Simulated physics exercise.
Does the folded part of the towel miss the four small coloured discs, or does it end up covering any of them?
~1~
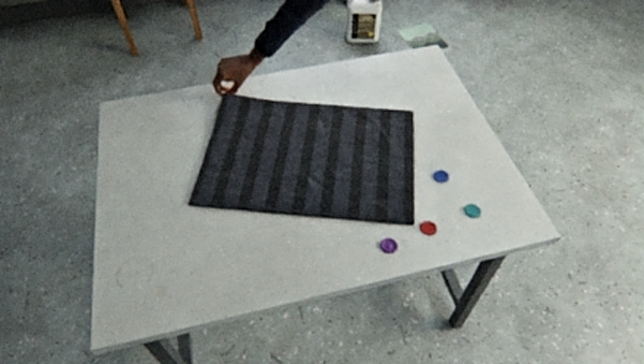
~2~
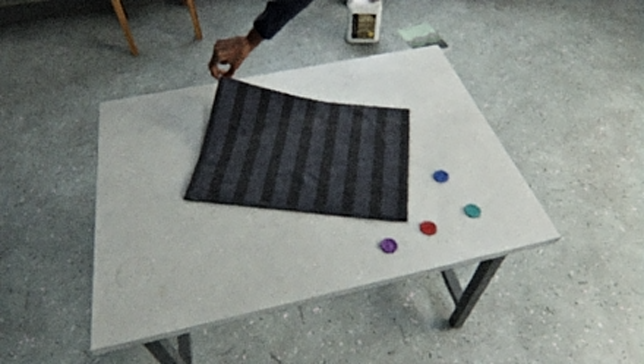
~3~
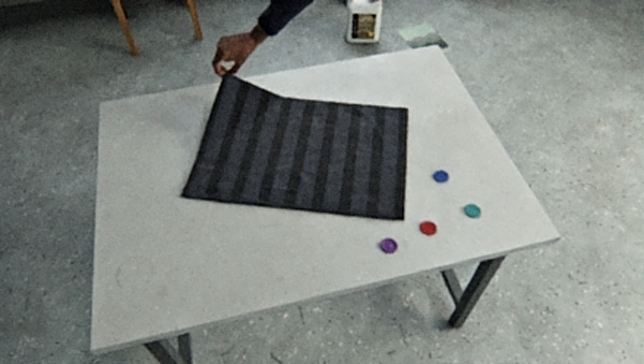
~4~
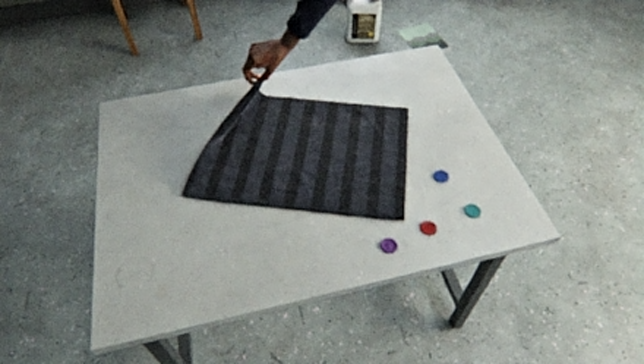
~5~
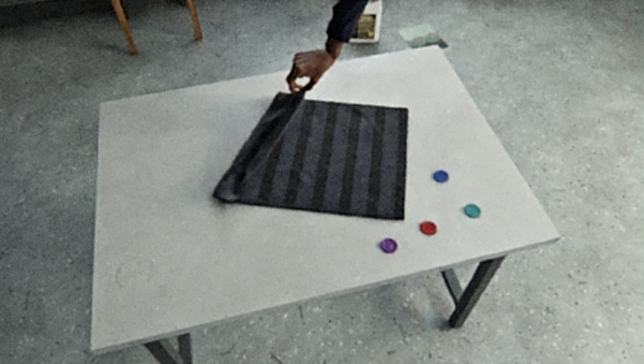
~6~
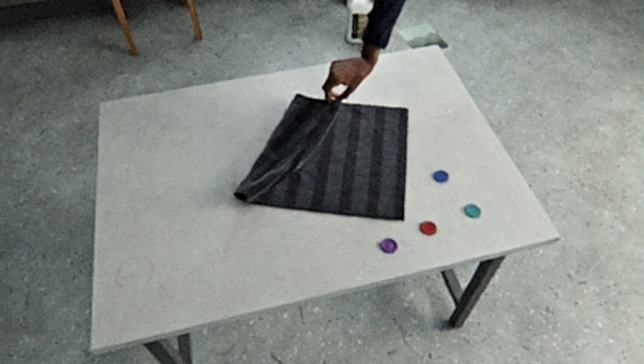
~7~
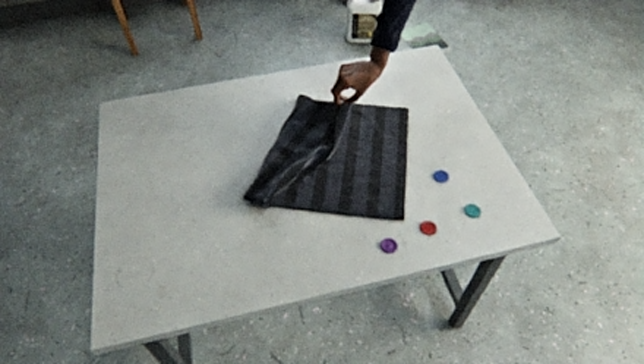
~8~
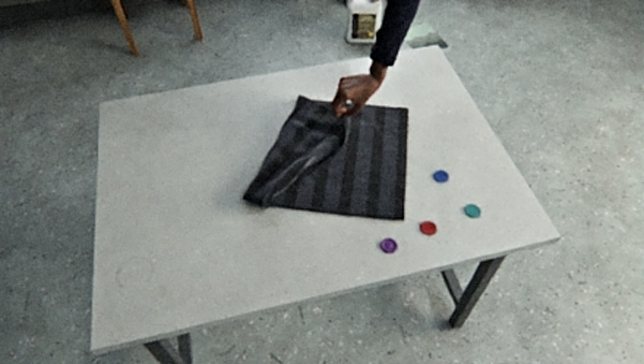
It misses them all. The blue, red, purple and teal discs all still show on the table to the right of the towel.
